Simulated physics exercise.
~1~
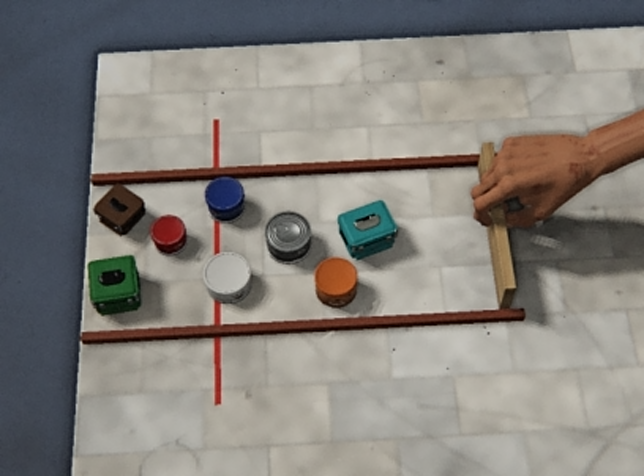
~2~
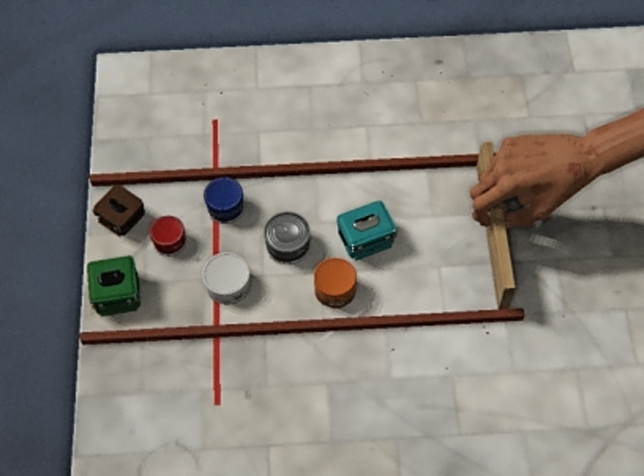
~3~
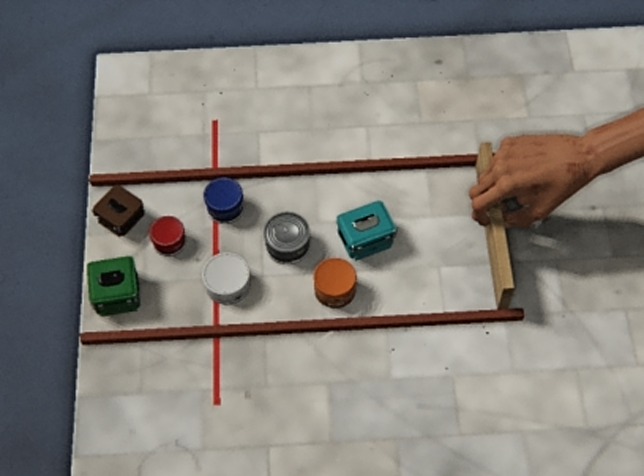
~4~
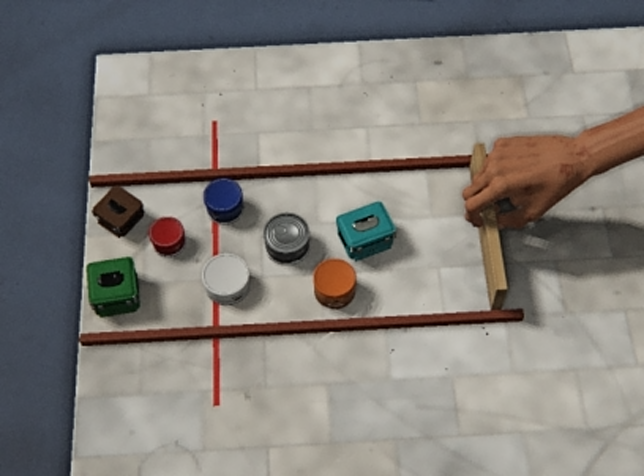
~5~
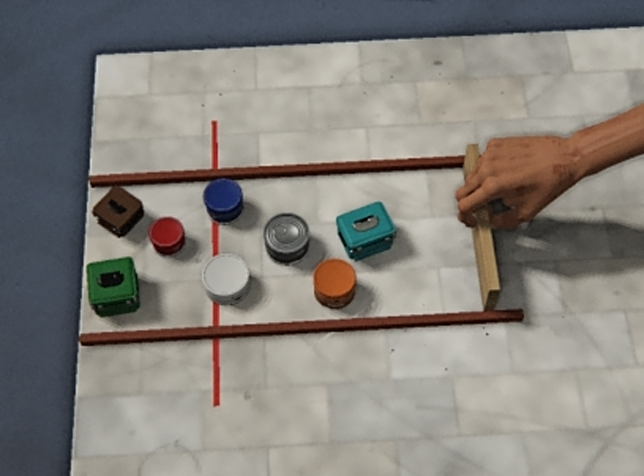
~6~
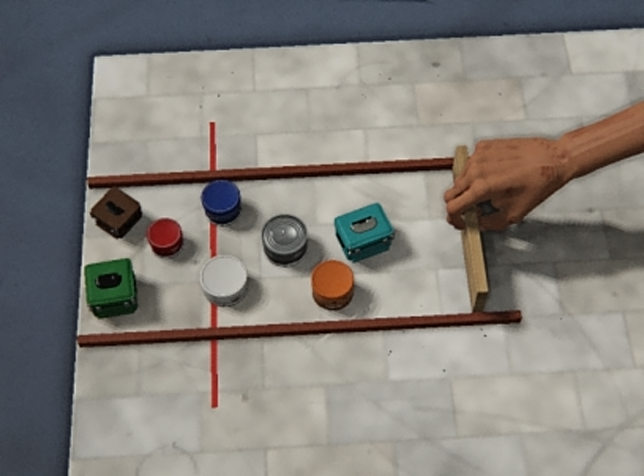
At the start, a hand holds a wooden board upright at the right end of a channel between two reddish rails, with scattered tins, tubs and small cases lying to its left across a red line. The hand then slides the board slightly left, touching nothing, while the objects stay put.
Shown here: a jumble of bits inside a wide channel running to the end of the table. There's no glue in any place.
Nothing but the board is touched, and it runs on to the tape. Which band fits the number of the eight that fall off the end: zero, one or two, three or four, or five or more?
The band is zero.
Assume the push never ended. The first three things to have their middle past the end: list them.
The red tin, the green case, then the grey pot.
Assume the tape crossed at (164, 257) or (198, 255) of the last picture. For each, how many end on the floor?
Try 1: 2; try 2: 0.
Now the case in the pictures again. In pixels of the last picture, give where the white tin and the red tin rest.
Roughly (152, 283) for the first and roughly (101, 241) for the second.
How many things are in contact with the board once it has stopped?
3 are in contact with it.
A little later, none off yet; green case at rest near (112, 288); brown case at rest near (118, 214); red tin at rest near (166, 238).
When it is over, the number that fall off is zero.
